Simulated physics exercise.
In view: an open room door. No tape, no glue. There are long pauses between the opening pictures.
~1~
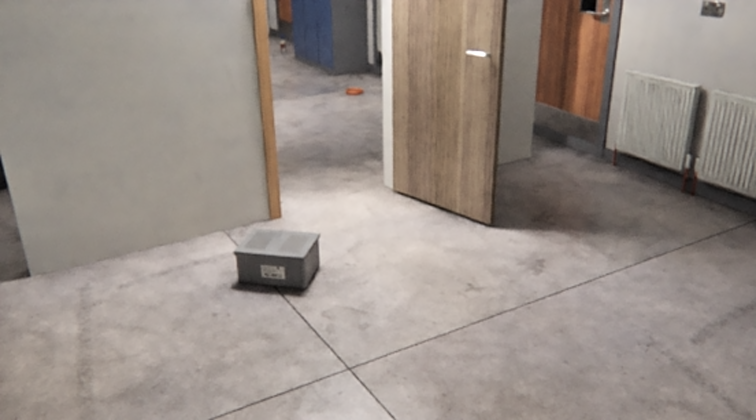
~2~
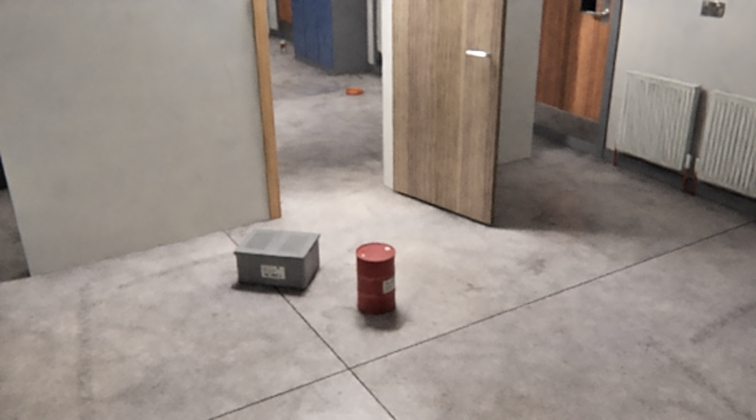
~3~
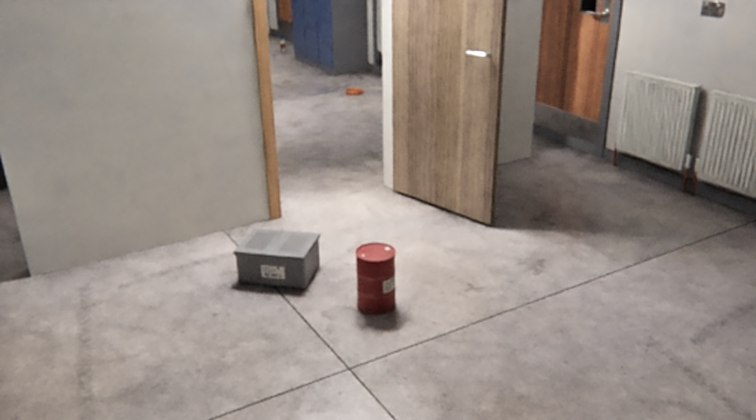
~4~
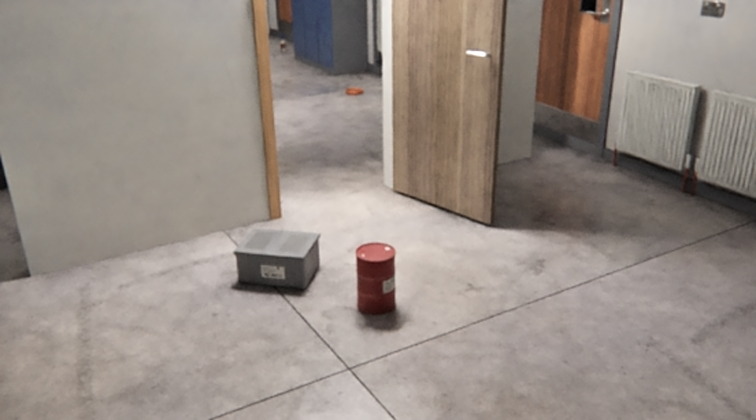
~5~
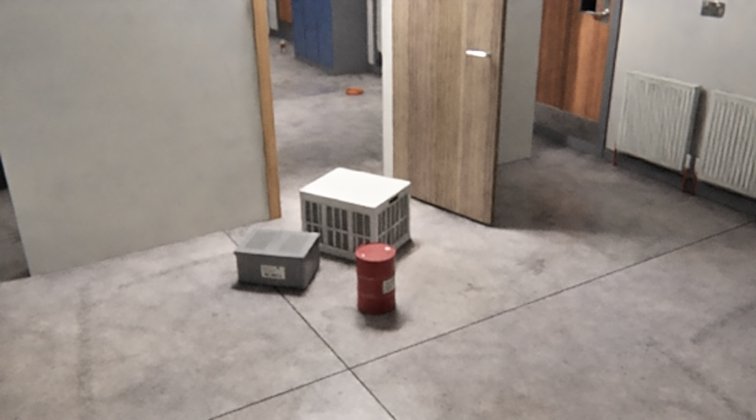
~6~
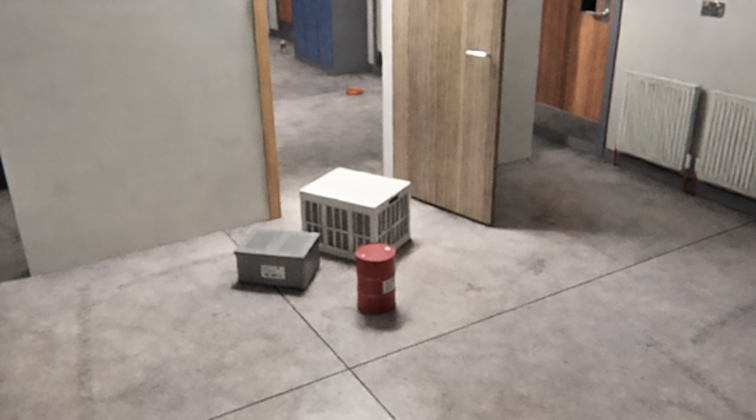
Bare concrete-floored room with a wooden door standing open, a red canister then a white chest appearing beside a grey tote.
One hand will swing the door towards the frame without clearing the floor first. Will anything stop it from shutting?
In the end the door is blocked.
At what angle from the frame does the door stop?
About 65°.
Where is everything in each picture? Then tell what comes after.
In the first picture, door wide open and still; grey tote (279, 258).
In the second picture, door wide open and still; grey tote (279, 258); red canister (376, 279).
In the third picture, door wide open and still; grey tote (279, 258); red canister (376, 279).
In the fourth picture, door wide open and still; grey tote (279, 258); red canister (376, 279).
In the fifth picture, door wide open and still; grey tote (279, 258); red canister (376, 279).
In the sixth picture, door wide open and still; white chest (356, 215); grey tote (279, 258).
Then, 0.60 s on from there, door 91° open.
Then, 0.90 s on from there, door 79° open.
In the end, door 67° open; all 3 unmoved. At the end, from the last picture's camera, white chest near (355, 215).
